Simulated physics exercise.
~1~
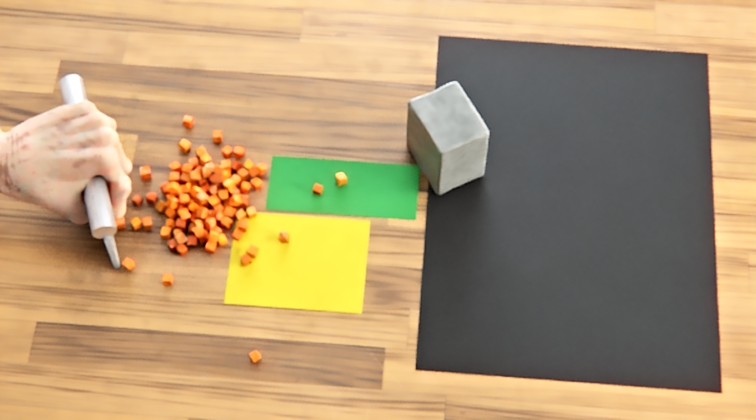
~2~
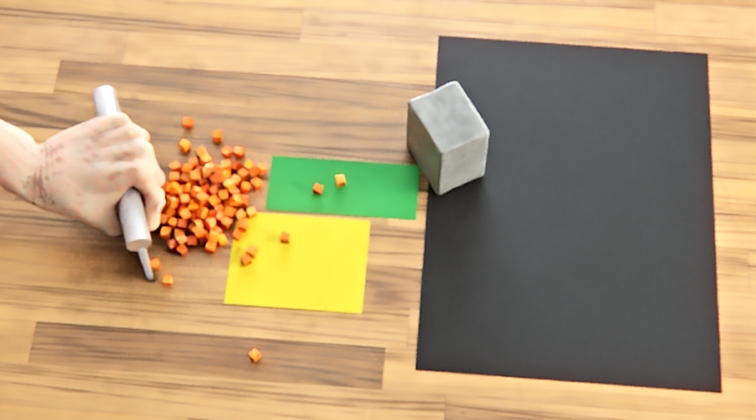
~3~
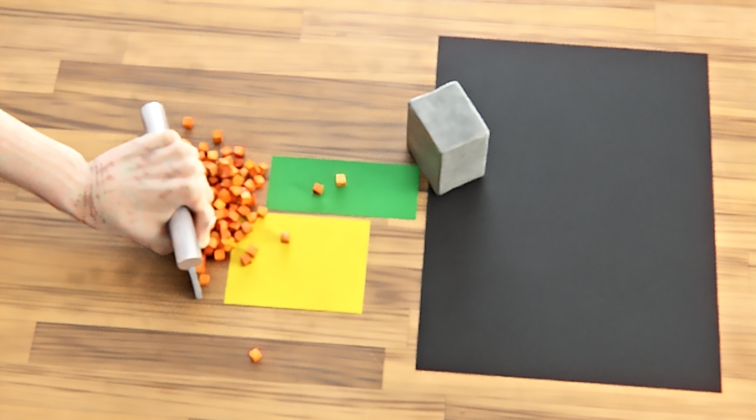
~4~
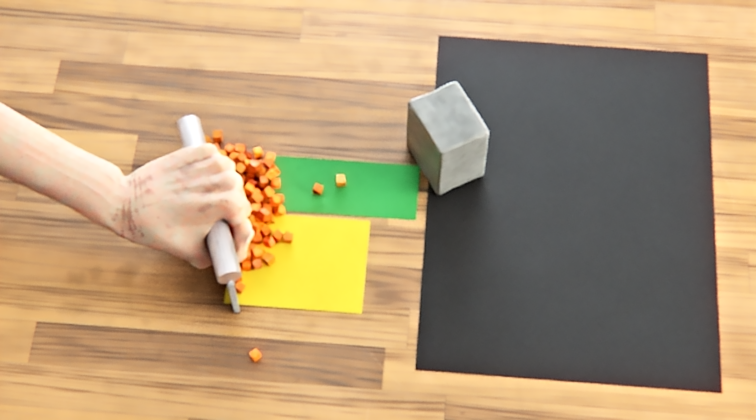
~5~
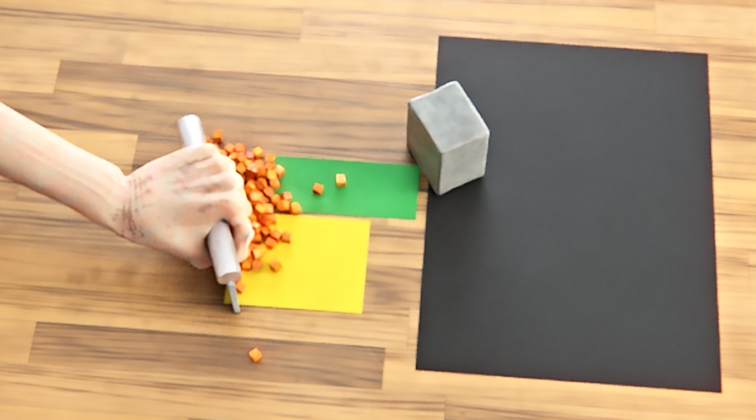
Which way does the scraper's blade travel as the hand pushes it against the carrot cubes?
The blade travels to the right, pushing the cubes toward the yellow and green sheets.
